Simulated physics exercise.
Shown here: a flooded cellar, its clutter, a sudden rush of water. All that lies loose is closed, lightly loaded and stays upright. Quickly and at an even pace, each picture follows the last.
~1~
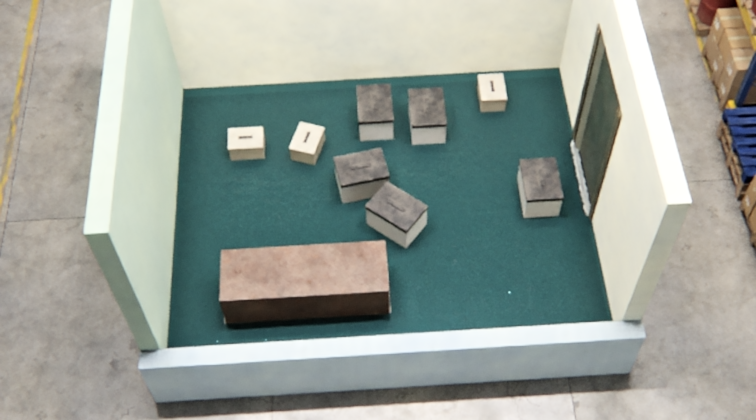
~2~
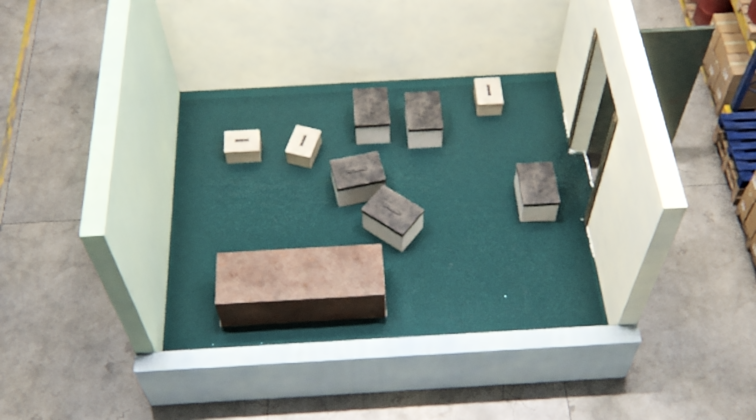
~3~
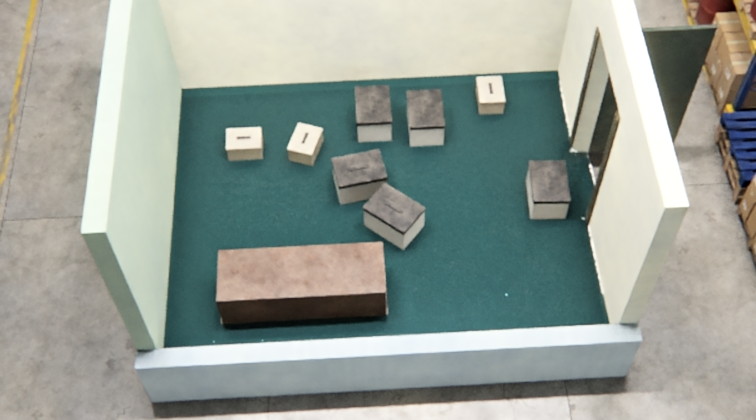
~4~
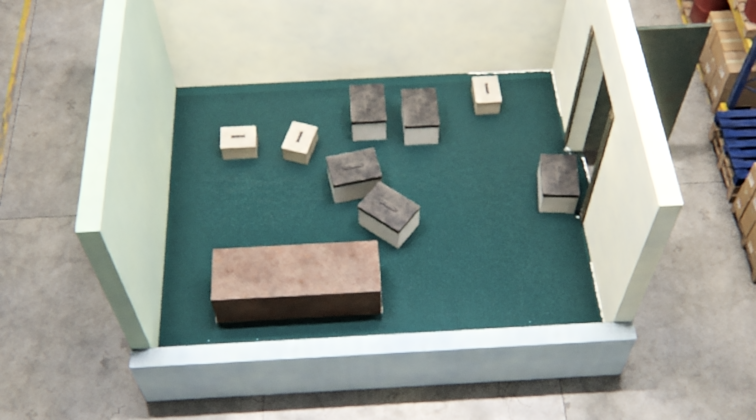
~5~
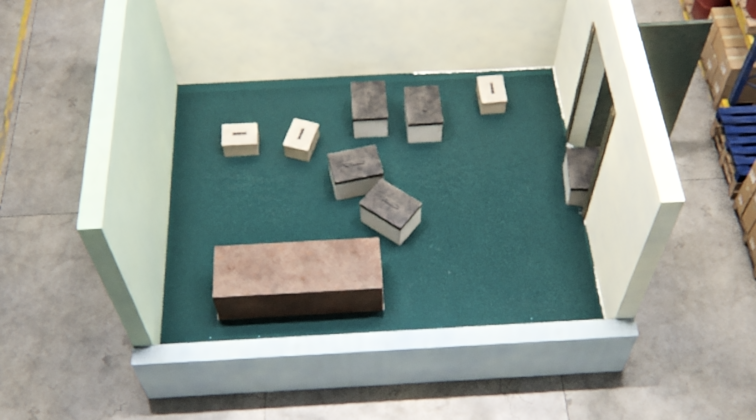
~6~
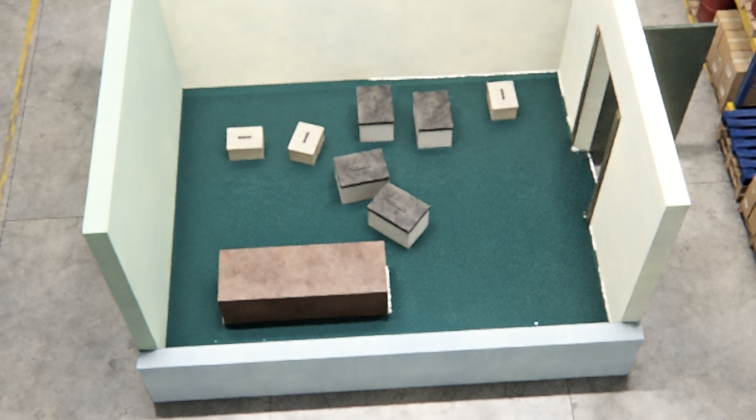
A dark-topped box on the right slid through the doorway and out of sight after the door swung outward, while the other boxes and the long brown one barely moved across the green.
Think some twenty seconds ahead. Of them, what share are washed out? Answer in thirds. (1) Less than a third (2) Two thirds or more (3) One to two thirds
2.
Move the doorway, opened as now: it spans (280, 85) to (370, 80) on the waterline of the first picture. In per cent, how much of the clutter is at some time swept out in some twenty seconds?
Close to 90 %.
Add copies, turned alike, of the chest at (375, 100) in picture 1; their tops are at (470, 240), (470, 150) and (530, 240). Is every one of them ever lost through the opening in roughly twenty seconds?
First copy escapes, second copy escapes, third copy escapes.
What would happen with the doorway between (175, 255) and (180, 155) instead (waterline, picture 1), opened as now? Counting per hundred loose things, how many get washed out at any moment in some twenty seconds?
Fraction out: Near 80 %.
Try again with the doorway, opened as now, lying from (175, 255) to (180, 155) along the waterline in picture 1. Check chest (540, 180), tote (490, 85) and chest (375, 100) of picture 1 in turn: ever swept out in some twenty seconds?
Remains, remains, escapes.
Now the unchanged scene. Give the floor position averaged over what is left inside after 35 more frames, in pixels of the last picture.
Roughly at (440, 155).
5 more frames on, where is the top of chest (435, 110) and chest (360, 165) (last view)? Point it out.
Approximately (466, 108), and approximately (389, 167).
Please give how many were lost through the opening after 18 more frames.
The answer here is 2.
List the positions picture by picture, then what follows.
The first picture shows a tote at (492, 87) floats; a chest at (427, 106) floats; 0 of 8 have shifted.
The second picture shows a tote at (489, 91) floats; a chest at (424, 110), afloat; 0 of 8 have shifted.
The third picture shows a tote at (491, 89) floats; a chest at (426, 108) floats; 1 of 8 have shifted.
The fourth picture shows a tote at (487, 89) floats; a chest at (420, 107), afloat; 1 of 8 have shifted.
The fifth picture shows a tote at (492, 89), afloat, close to its start; a chest at (423, 104) floats; 2 of 8 have shifted.
The sixth picture shows a tote at (503, 95) floats, close to its start; a chest at (433, 110), afloat, close to its start; 3 of 8 have shifted.
A moment on, 1 of 8 are out; 7 afloat.
Next, 2 of 8 are out; 6 afloat.
Later, 5 of 8 are out; 3 afloat.
In the end, 6 of 8 are out; 2 afloat.
